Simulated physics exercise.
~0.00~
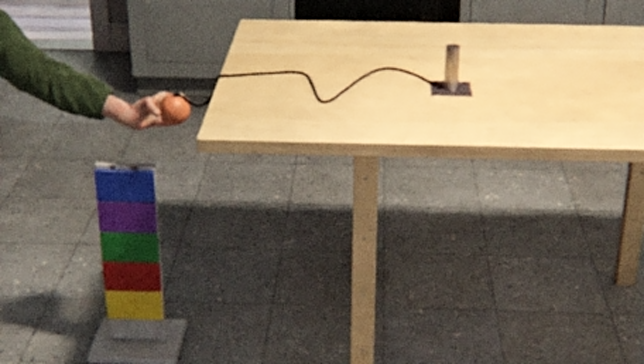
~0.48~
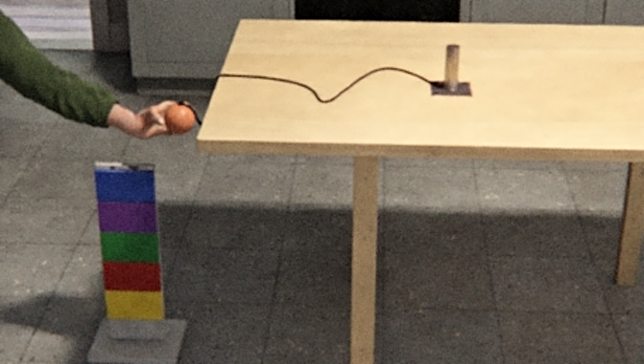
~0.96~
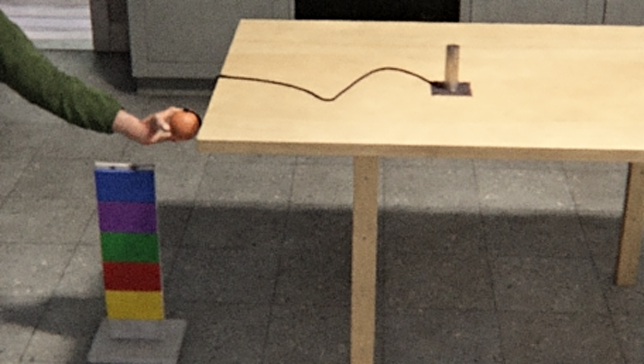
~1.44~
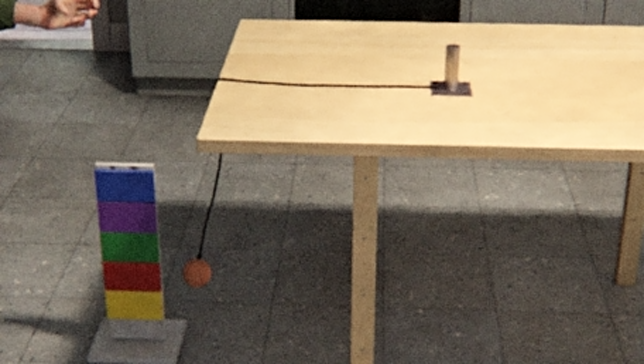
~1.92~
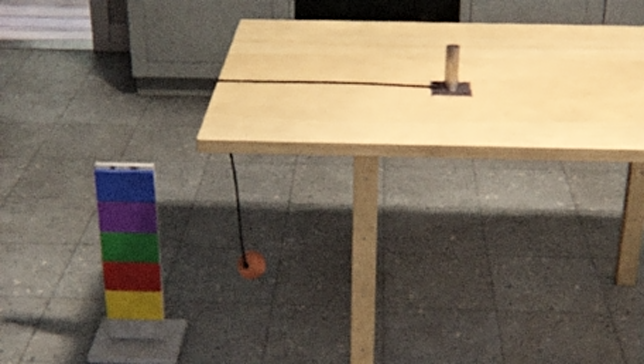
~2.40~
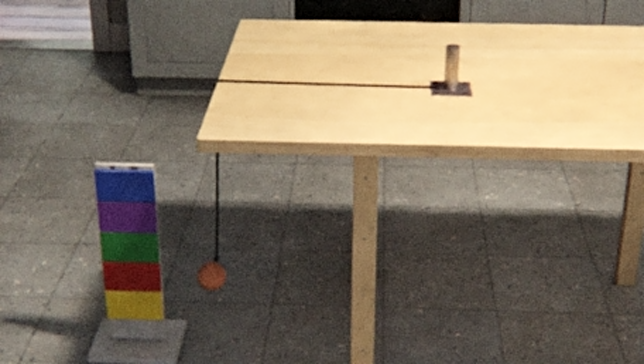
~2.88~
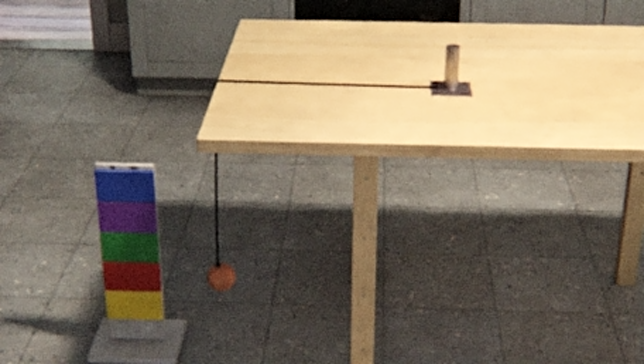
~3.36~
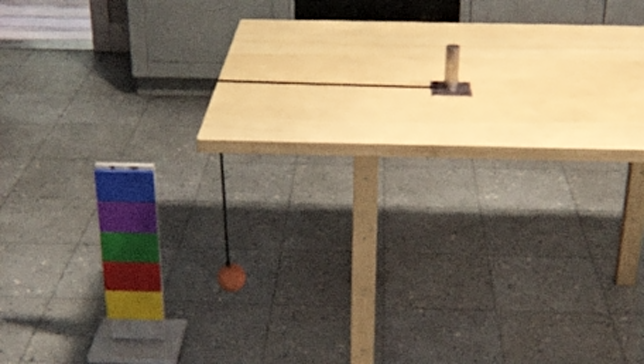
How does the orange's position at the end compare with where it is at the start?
At the start the orange is held up in the hand beside the left end of the tabletop. By the end it is lower and farther right, hanging on the lace below the table edge, level with the red band.
